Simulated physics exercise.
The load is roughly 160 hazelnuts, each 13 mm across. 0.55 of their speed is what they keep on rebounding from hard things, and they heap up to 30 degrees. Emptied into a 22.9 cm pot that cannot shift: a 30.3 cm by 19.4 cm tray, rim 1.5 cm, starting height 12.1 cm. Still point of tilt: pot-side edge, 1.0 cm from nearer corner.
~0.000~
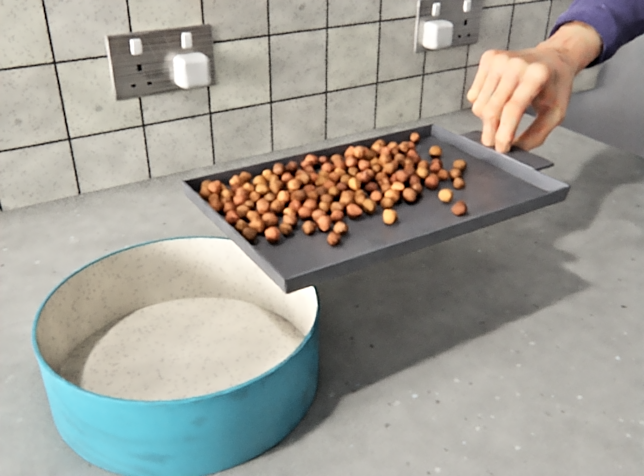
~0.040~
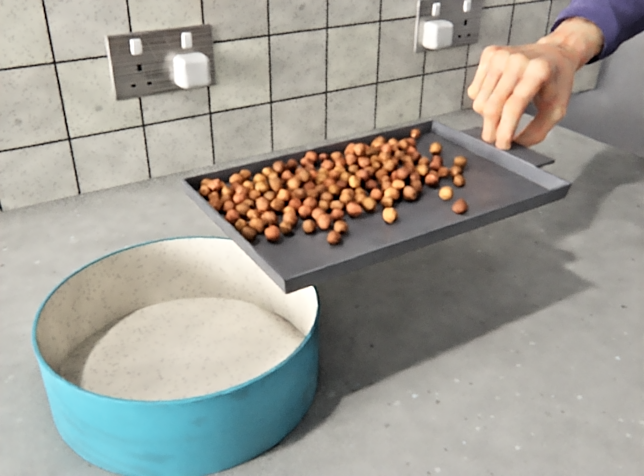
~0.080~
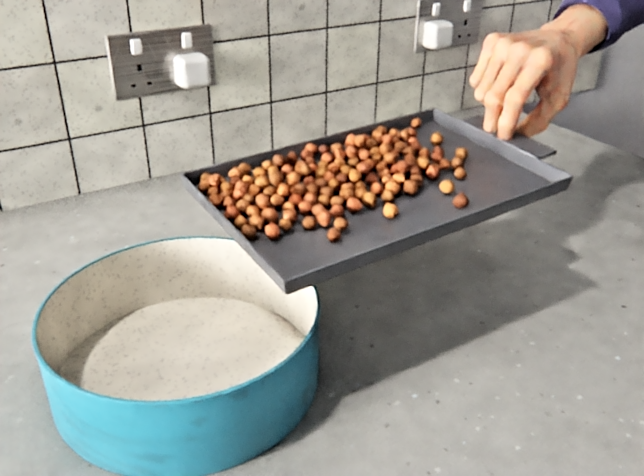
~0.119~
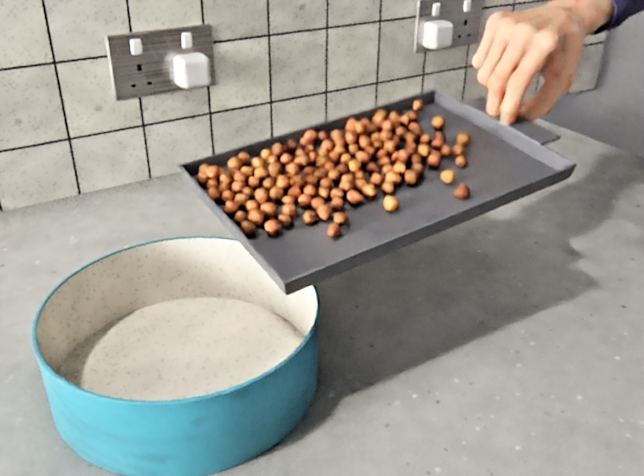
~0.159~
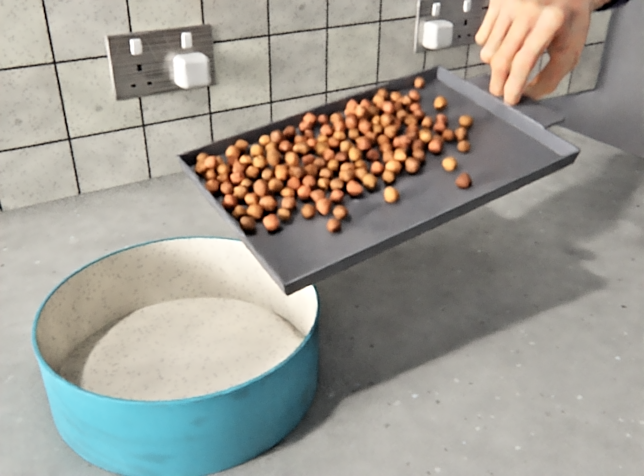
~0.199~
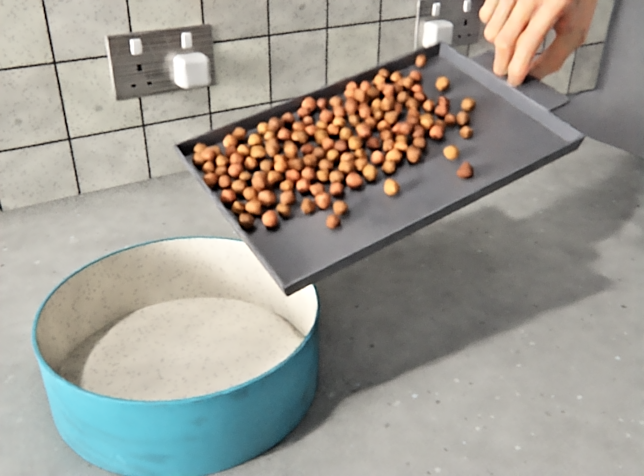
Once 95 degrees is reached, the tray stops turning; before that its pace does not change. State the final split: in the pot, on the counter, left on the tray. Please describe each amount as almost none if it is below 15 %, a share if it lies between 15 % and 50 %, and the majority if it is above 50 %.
One by one: Pot: Looks like a noticeable amount. Counter: Looks like over half the load. Tray: Looks like a minor amount.
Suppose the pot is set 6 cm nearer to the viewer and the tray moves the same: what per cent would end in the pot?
Share in pot: Approx. 80 %.
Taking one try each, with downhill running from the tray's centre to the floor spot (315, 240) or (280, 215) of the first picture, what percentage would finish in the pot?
Roughly 75 per cent on the first try and 95 per cent on the second.
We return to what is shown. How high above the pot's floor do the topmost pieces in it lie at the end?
I'd say near 1.5 centimetres.
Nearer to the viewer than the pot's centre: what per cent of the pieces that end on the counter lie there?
Estimate: Close to 100 per cent of the pieces.
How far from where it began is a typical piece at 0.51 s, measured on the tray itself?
Roughly 8 cm.
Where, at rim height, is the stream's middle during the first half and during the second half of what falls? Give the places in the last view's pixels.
I'd mark about (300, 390) for the first half and about (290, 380) for the second.
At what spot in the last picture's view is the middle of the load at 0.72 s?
Estimated load position: Around (305, 233).
Then, at 0.51 s, tilt 55 degrees; the tray holds 100 %, the pot 0 %.
After 0.72 s, tilt 81 degrees; the tray holds 70 %, the pot 5 %.
After 1.05 s, tilt 95 degrees; the tray holds 5 %, the pot 20 %.
In the end, at 2.0 s, pot 25 %, counter 75 %, tray 0 %.
